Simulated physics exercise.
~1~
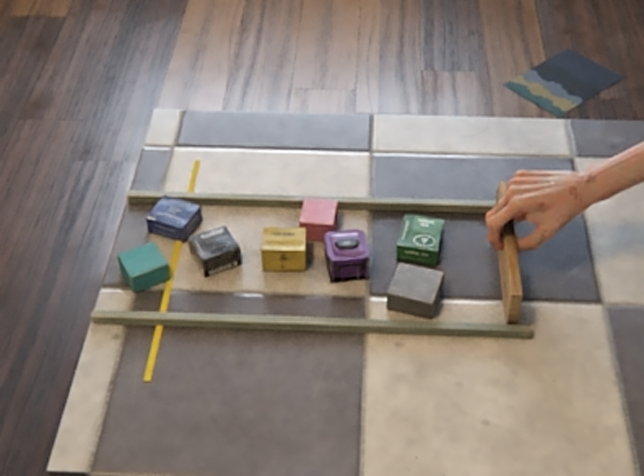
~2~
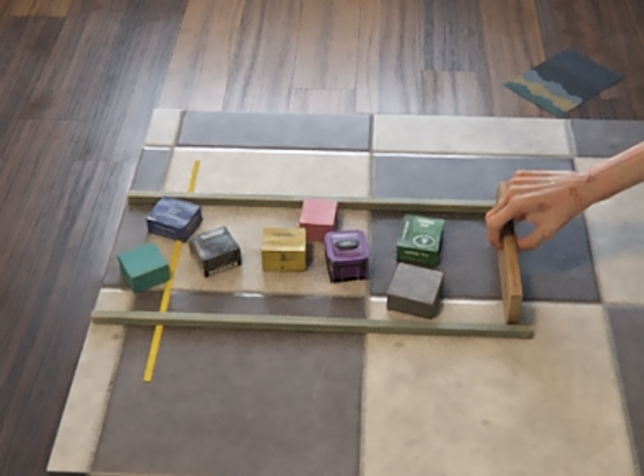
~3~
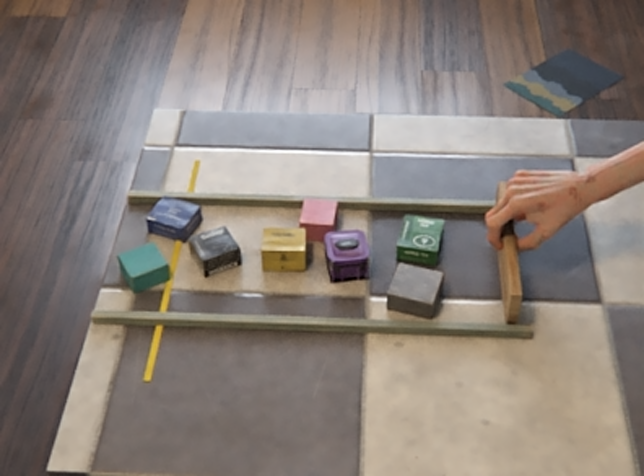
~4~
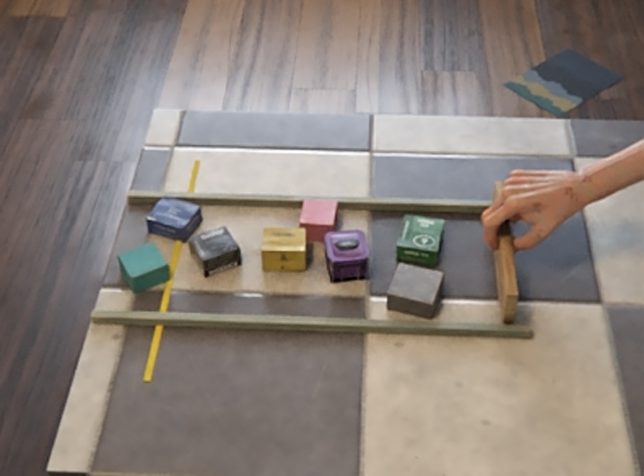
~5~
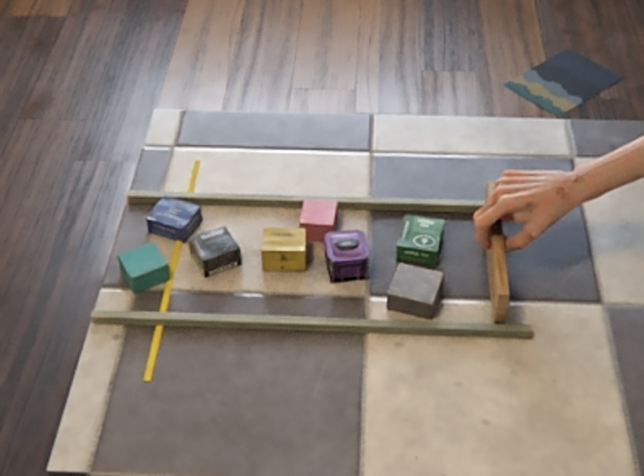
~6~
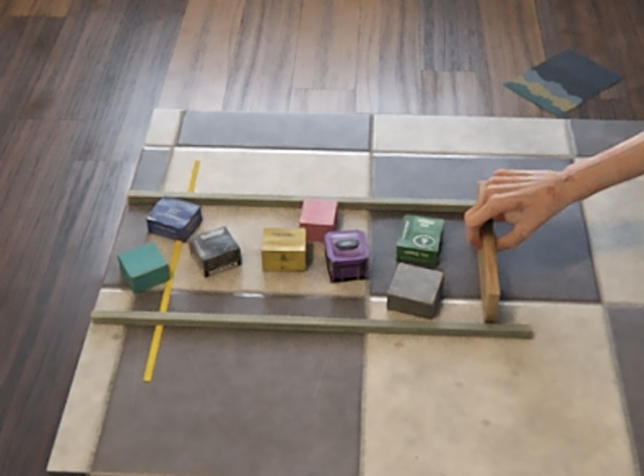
A hand holds a wooden board still, then slides it slightly left toward the scattered blocks.
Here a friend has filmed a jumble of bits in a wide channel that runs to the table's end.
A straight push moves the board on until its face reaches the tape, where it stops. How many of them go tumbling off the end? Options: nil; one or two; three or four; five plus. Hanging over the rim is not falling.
Three or four.
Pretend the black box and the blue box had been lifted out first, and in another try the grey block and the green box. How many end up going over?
Result: 2 in the first case, with 1 in the second.
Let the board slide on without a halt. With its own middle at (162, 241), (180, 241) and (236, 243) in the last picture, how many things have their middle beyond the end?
In order: 6, 4, 1.
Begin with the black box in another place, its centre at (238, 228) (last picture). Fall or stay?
Note: From that start it slides off.
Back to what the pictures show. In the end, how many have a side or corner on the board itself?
Contact count: 2.
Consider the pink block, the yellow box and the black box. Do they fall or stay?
So the pink block remains aboard, then the yellow box falls away, and finally the black box falls away.
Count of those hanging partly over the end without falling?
2.
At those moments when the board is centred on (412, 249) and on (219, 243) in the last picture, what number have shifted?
Well, it's 2 at the first one and 8 at the second.
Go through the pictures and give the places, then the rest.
The first picture shows turquoise block (144, 267); blue box (174, 219); black box (215, 251); board (507, 252); tape (175, 258).
The second picture shows blue box (174, 219); green box (420, 240).
The third picture shows black box (215, 251); board (507, 252).
The fourth picture shows turquoise block (144, 268); yellow box (284, 249).
The fifth picture shows blue box (174, 219); grey block (415, 291).
The sixth picture shows turquoise block (144, 268); blue box (174, 219); black box (215, 251); board (486, 251); tape (175, 258).
Early on, none off yet; turquoise block at rest near (144, 268); blue box at rest near (174, 219); black box travelled a little near (198, 250).
Finally, the number that fall off is three or four; lost, yellow box, black box, blue box and turquoise block.
